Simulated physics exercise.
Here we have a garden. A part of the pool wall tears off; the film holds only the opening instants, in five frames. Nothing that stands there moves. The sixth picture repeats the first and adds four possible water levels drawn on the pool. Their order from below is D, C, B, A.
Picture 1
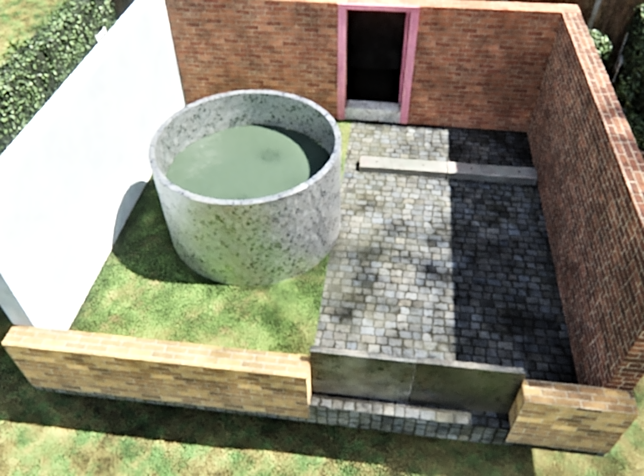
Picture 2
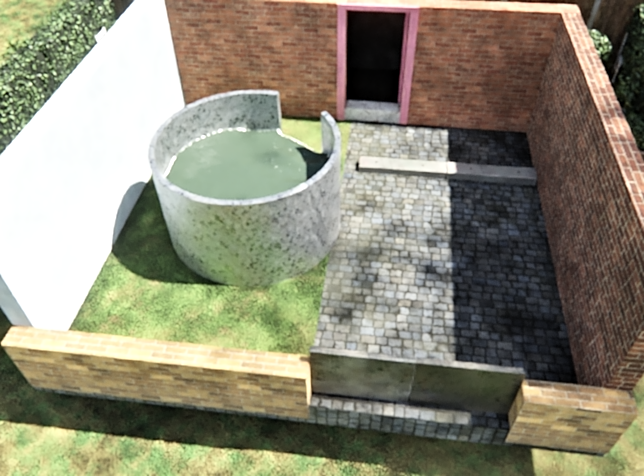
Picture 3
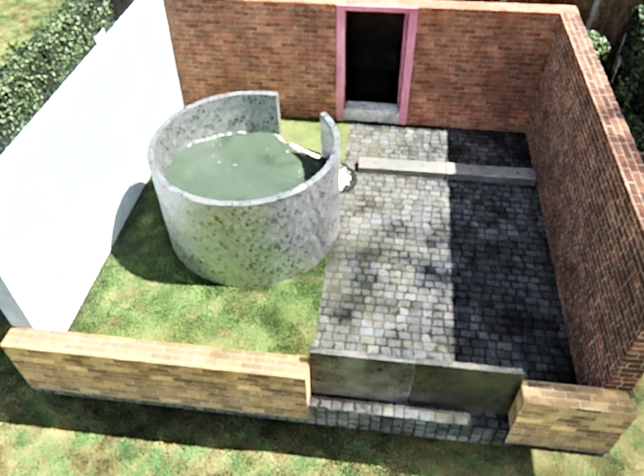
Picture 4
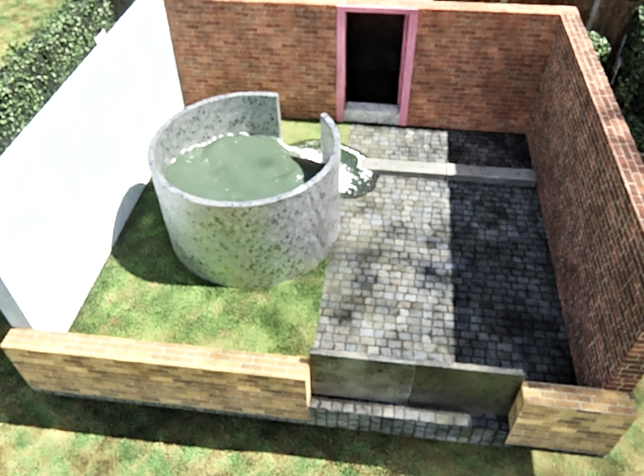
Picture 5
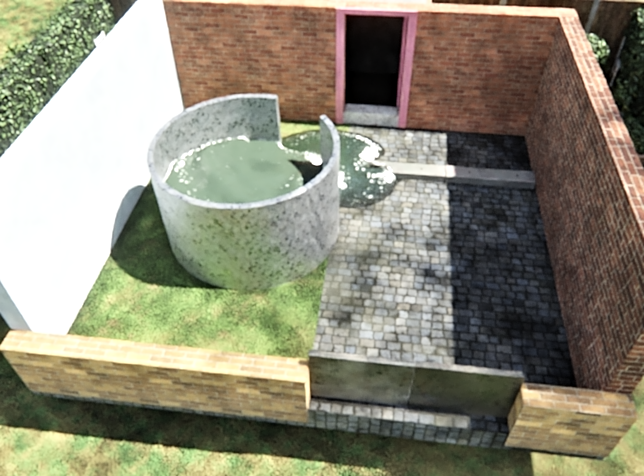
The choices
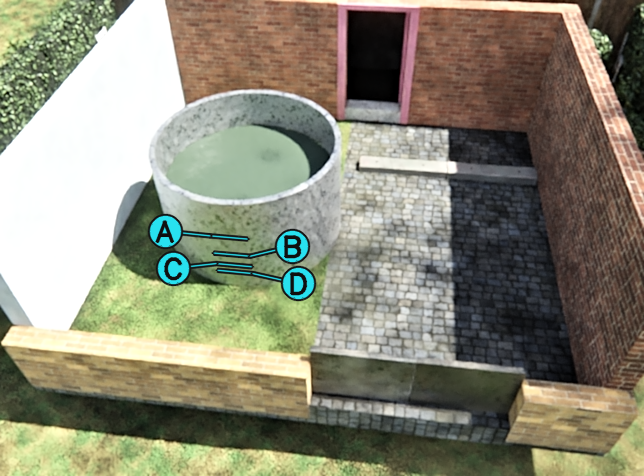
Round stone pool in a walled garden opening a gap at its back right, green water spilling onto grass and paving.
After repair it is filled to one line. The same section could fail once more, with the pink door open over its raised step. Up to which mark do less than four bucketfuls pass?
Choose B.
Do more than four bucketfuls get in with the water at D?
No.
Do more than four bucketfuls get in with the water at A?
Yes, it does.
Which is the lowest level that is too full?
A.
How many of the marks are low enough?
Three of the four.
On the marked copy, A at (228, 237); B at (231, 254); C at (233, 265); D at (235, 271); from the bottom up D, C, B, A.
With A, about 9 bucketfuls get in.
With B, a splash gets over, under a bucket.
With C, nothing gets over.
With D, nothing gets over.
